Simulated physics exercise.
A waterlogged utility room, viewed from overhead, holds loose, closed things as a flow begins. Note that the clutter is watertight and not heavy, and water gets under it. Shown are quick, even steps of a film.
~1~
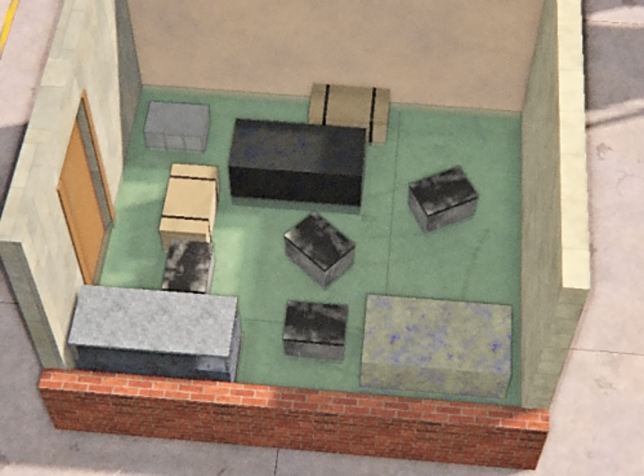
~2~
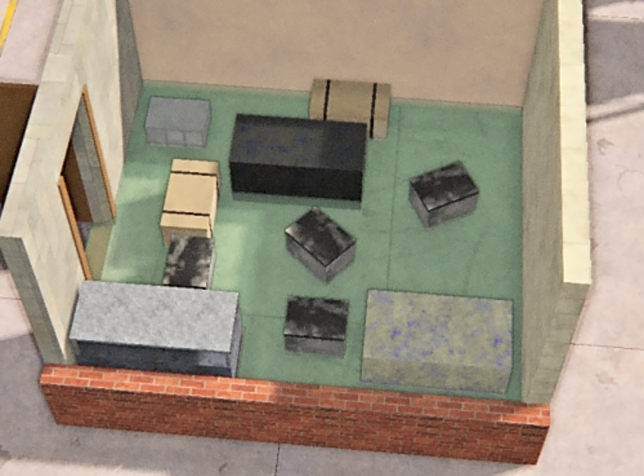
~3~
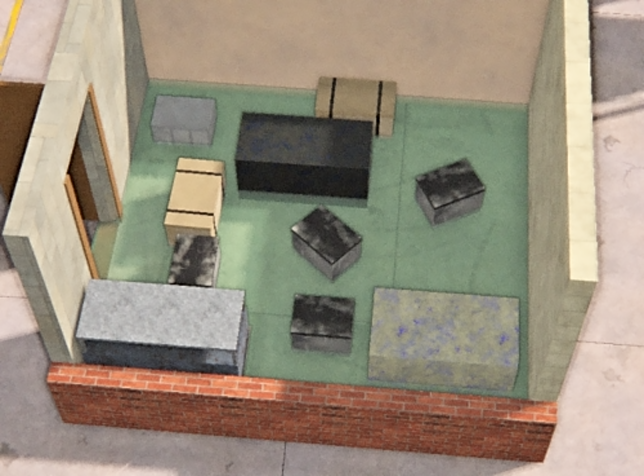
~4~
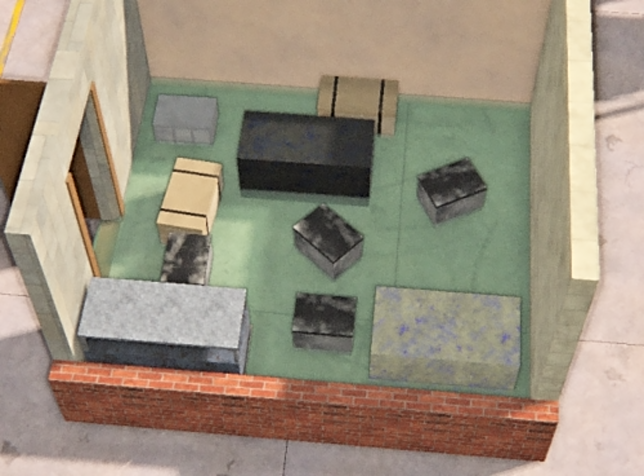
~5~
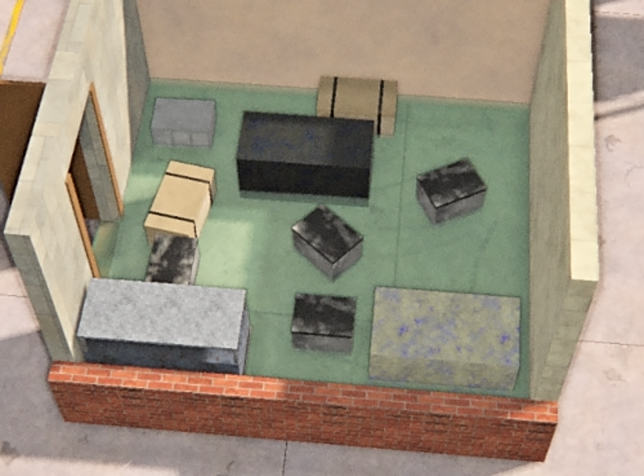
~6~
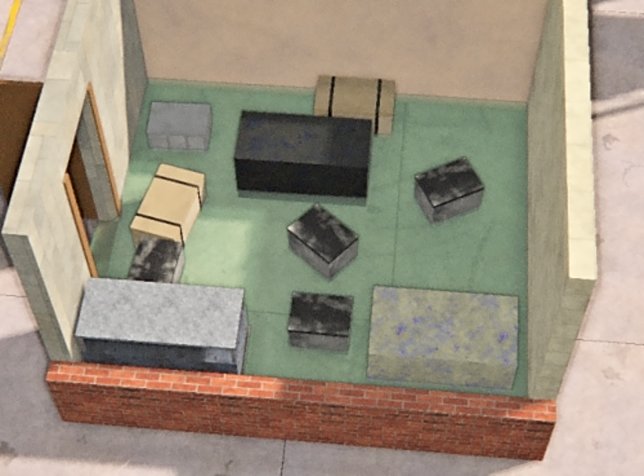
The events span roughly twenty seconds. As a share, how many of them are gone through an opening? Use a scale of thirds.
On that scale, below a third.
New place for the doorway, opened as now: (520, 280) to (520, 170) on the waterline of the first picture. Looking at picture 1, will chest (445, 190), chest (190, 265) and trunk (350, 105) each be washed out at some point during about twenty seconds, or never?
Okay, so: Makes it outside for the first, never exits for the second, makes it outside for the third.
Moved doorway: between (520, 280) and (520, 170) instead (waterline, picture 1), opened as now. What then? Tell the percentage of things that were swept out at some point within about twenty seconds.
Around 40 in a hundred.
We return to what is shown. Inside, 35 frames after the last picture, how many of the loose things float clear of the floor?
Count: 6.
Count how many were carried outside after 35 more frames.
My count is 0.
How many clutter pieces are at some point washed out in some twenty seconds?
So the number is 0.
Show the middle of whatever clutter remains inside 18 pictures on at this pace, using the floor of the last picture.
It lands somewhere near (247, 230).
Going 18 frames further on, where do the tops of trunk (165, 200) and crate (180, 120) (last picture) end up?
Estimate: (132, 206), then (155, 159).
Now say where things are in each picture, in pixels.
A chest at (188, 265) floats; a trunk at (189, 198) floats; 0 of 7 have shifted, in the first frame.
A chest at (189, 261), afloat; a trunk at (190, 193), afloat; 0 of 7 have shifted, in the second frame.
A chest at (194, 259) floats; a trunk at (195, 192) floats; 0 of 7 have shifted, in the third frame.
A chest at (186, 258), afloat, close to its start; a trunk at (190, 193) floats, close to its start; 2 of 7 have shifted, in the fourth frame.
A chest at (171, 260) floats, close to its start; a trunk at (180, 197) floats, close to its start; 2 of 7 have shifted, in the fifth frame.
A chest at (154, 263), afloat, a stride from its start; a trunk at (167, 201) floats, close to its start; 3 of 7 have shifted, in the sixth frame.
A moment on, 0 of 7 are out; 6 afloat.
Next, 0 of 7 are out; 6 afloat.
Later, 0 of 7 are out; 6 afloat.
In the end, 0 of 7 are out; 5 afloat.
